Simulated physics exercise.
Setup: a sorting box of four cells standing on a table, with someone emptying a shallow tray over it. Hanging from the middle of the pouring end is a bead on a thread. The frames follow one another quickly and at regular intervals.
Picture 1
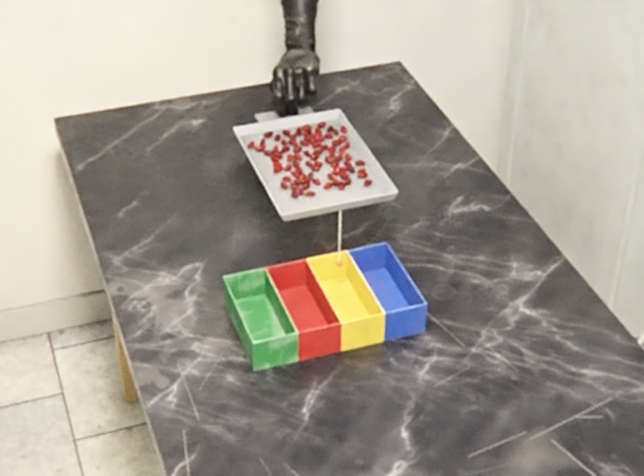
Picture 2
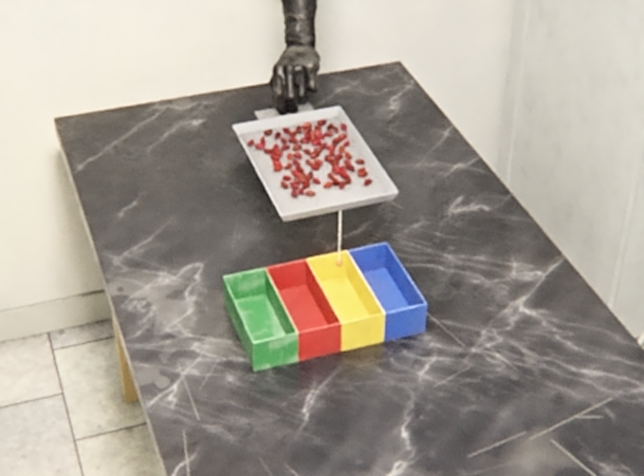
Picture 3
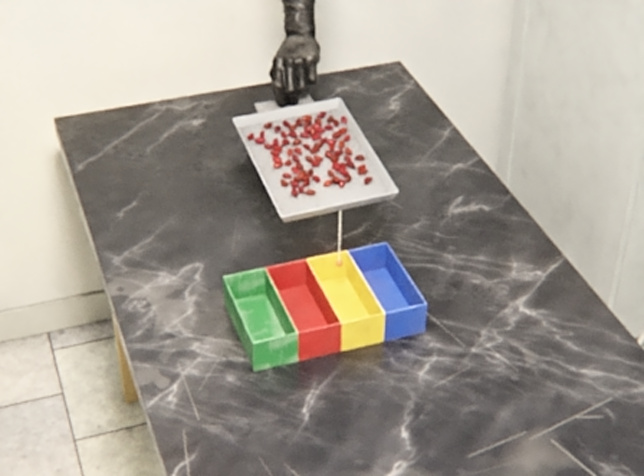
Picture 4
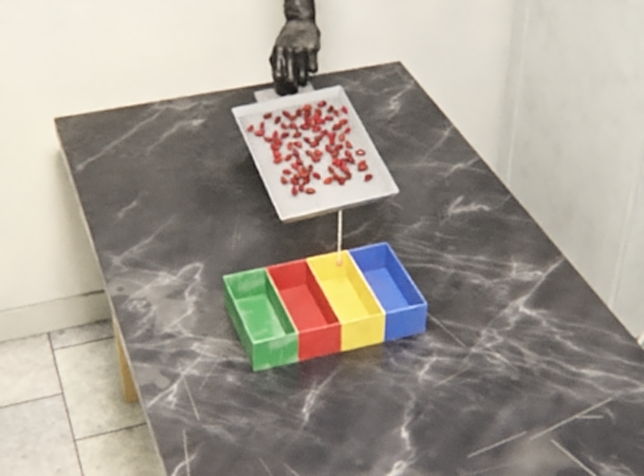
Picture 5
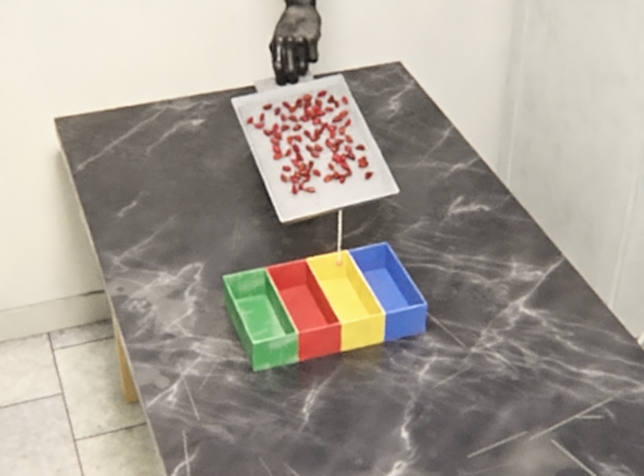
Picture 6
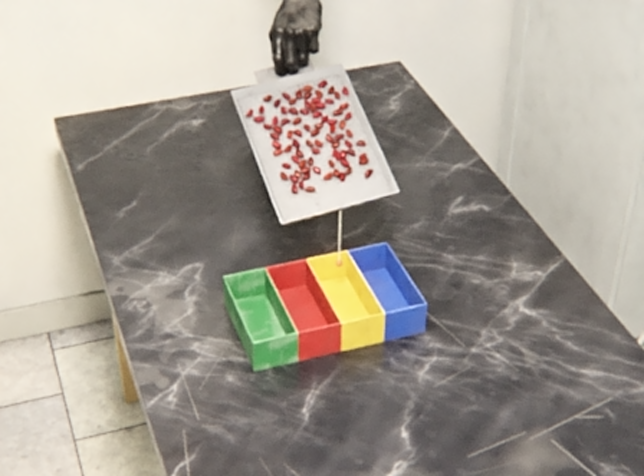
Black-gloved hand gradually raising the back of a shallow tray of red beans above a green, red, yellow and blue sorting box.
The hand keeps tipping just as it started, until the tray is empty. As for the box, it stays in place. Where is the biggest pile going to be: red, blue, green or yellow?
In red.
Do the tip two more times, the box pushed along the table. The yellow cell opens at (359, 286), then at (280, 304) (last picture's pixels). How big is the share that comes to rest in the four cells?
Estimates in order: 100 percent, 80 percent.
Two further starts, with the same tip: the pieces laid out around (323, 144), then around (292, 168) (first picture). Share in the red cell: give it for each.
Near 50 per cent and near 60 per cent.
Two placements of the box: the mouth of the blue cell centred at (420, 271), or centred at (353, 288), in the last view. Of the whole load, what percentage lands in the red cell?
Roughly 30% first, roughly 20% second.
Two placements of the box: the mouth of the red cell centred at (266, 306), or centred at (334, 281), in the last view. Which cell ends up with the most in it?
Try 1 - yellow. Try 2 - the green cell.
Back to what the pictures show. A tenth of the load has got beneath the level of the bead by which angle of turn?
The tilt is near 75° by then.
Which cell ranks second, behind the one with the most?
Number two is that yellow cell.
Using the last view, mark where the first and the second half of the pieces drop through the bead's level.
Roughly at (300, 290) first, and then at (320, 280).
Just after the last frame, tray tipped steeply; the larger part on the tray; about a tenth falling or outside the box.
A moment on, tray tipped past a quarter turn; roughly a third on the tray; roughly a third in the red cell; about a tenth in the yellow cell; about a tenth in the green cell; just a few in the blue cell; about a tenth falling or outside the box.
Further on, tray tipped past a quarter turn; roughly half in the red cell; roughly a quarter in the yellow cell; about a tenth in the green cell; about a tenth in the blue cell; just a few falling or outside the box.
When it is over, tray tipped past a quarter turn; roughly half in the red cell; roughly a quarter in the yellow cell; about a tenth in the green cell; about a tenth in the blue cell; just a few outside the box.
